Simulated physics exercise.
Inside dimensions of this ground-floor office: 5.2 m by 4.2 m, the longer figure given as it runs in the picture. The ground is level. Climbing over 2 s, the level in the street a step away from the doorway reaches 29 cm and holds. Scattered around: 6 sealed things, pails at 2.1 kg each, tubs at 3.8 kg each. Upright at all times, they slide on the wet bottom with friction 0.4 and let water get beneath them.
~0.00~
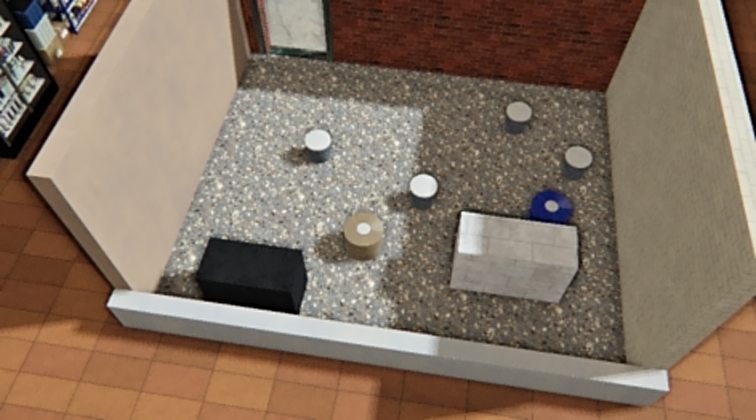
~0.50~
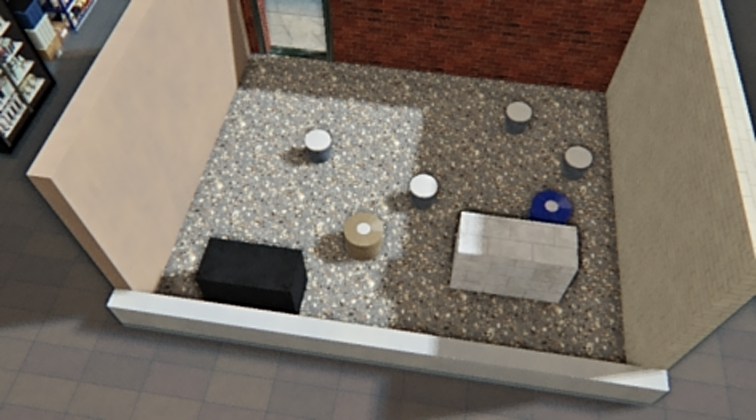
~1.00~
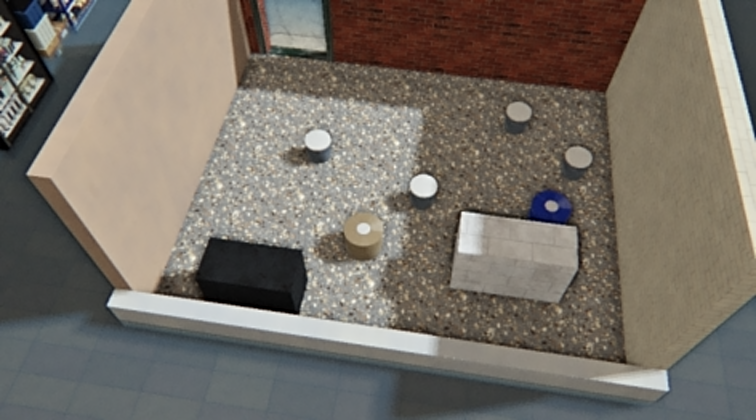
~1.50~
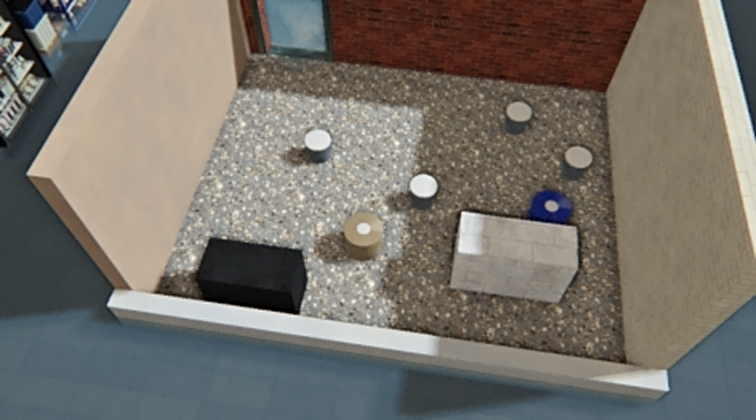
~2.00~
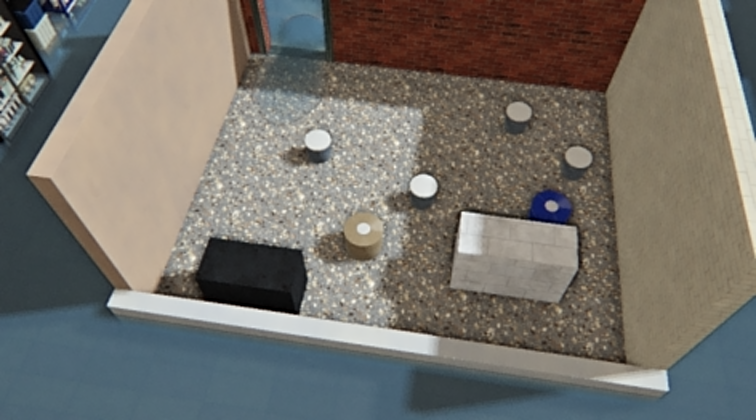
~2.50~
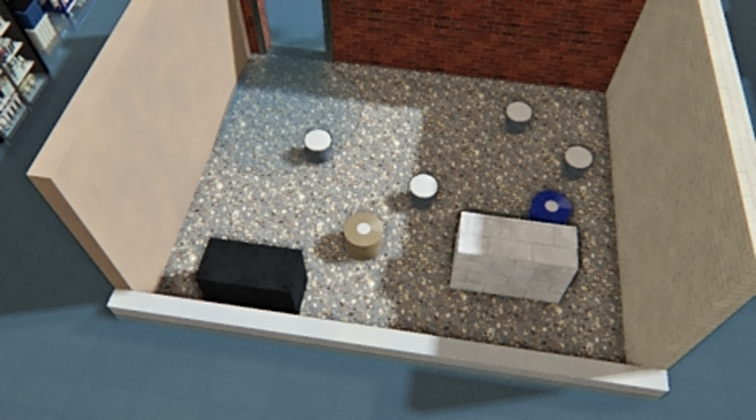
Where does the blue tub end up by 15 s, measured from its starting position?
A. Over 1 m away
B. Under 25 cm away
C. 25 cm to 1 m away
Over 1 m away.
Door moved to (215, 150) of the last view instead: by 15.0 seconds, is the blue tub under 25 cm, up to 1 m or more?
Outcome - blue tub: Well off.
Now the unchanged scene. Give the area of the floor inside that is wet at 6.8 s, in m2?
Wet: Near 16 m2.
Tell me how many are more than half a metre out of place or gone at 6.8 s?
I make it 3.
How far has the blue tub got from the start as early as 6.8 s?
Close to 5 cm.
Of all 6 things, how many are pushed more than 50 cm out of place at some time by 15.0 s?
The total is 6.
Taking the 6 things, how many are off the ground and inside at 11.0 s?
Total: 6.
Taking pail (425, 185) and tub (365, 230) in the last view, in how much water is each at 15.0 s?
I'd estimate 16 cm for the first and 16 cm for the second.
After 3.5 s the blue tub is near (552, 206), 0.0 m from its start, aground; 0 afloat.
After 6.8 s the blue tub is near (557, 206), 0.1 m from its start, aground; 3 afloat.
After 11.0 s the blue tub is near (599, 82), 2.1 m from its start, afloat; 6 afloat.
After 15.0 s the blue tub is near (536, 69), 2.1 m from its start, afloat; 6 afloat.
